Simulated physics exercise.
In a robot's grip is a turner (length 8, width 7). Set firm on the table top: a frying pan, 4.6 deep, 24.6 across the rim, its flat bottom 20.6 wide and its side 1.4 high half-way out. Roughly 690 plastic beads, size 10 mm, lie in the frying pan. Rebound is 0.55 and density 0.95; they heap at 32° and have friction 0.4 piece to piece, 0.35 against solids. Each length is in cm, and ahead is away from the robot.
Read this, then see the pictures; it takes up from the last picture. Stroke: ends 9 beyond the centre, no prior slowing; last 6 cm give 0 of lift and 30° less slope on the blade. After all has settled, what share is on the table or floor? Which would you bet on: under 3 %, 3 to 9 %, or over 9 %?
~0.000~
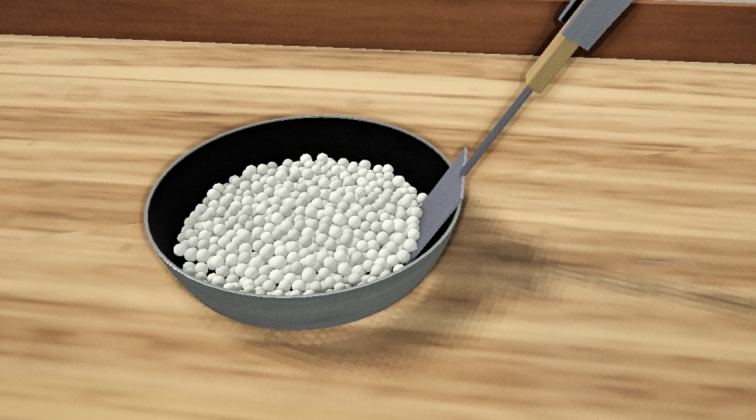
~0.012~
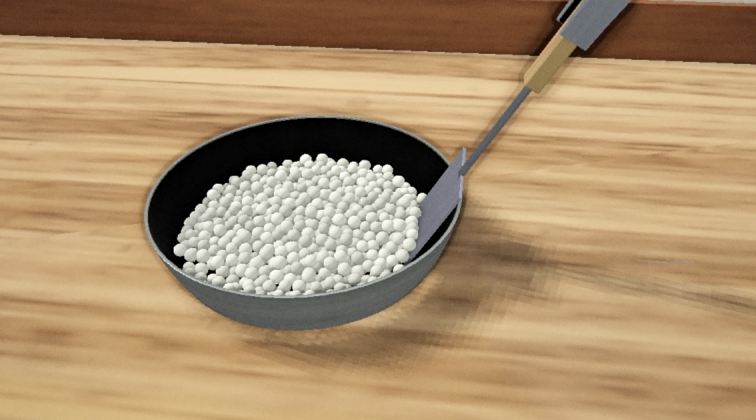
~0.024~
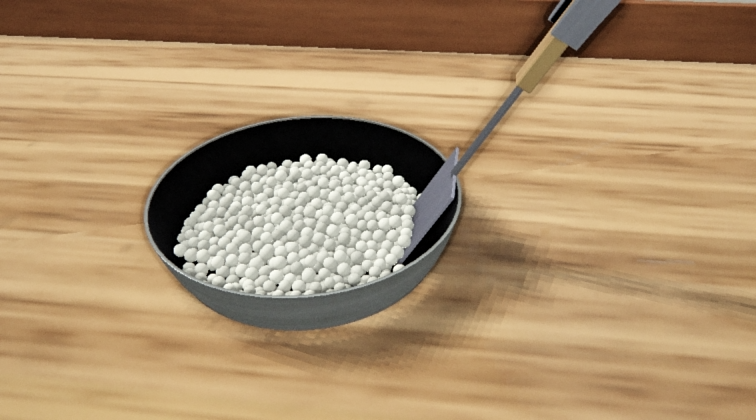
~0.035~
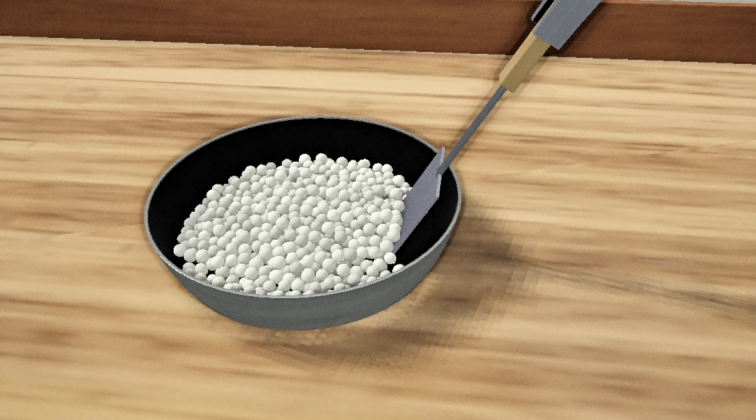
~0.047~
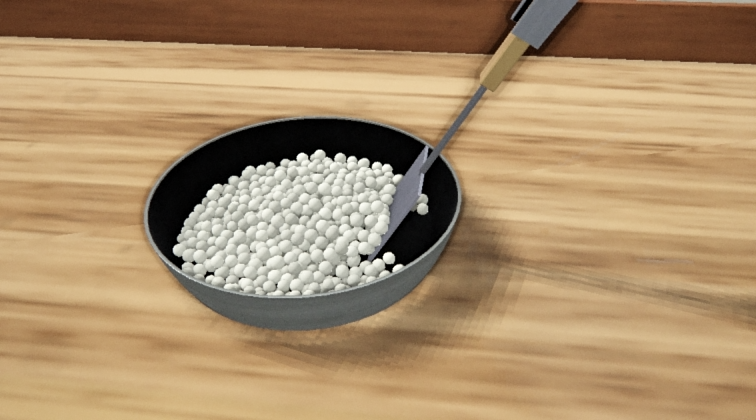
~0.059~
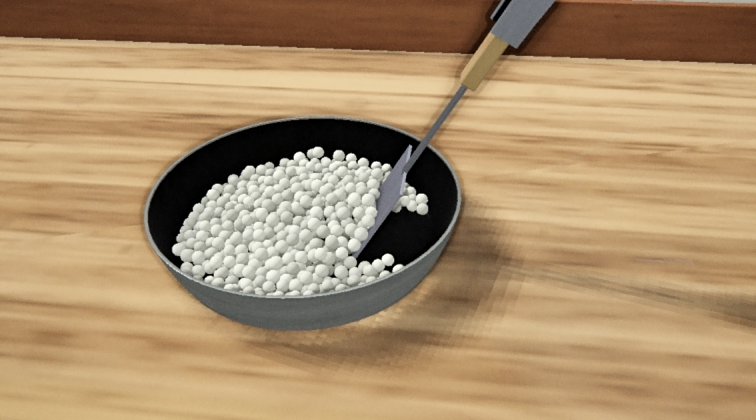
I would bet on 3 to 9 %.
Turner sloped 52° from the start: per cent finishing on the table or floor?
In that case, around 5 percent would end up on the table or floor.
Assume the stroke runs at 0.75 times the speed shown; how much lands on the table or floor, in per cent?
That comes to some 0 per cent, roughly.
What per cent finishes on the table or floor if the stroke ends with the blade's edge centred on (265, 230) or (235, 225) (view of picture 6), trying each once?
Try 1: Approx. 0 %; try 2: Approx. 0 %.
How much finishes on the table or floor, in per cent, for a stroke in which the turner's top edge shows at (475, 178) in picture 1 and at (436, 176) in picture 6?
Off the vessel, on the table or floor: Some 0 percent.
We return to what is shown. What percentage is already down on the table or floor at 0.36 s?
Roughly 6 per cent.
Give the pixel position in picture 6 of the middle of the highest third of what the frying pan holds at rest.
Look near (205, 202).
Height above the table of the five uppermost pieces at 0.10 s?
Estimated height above table: Approx. 7 cm.
After 0.10 s, sloping 60°, highest piece 8 above the table; 687 in the frying pan.
After 0.14 s, sloping 52°, highest piece 8 above the table; 687 in the frying pan.
After 0.36 s, sloping 30°, highest piece 6 above the table; 645 in the frying pan, 41 on the table or floor, 1 on the blade or in flight.
After 1.41 s, sloping 30°, highest piece 6 above the table; 645 in the frying pan, 42 on the table or floor.
In the end, 645 in the frying pan, 42 on the table or floor. That is 6 % on the table or floor.
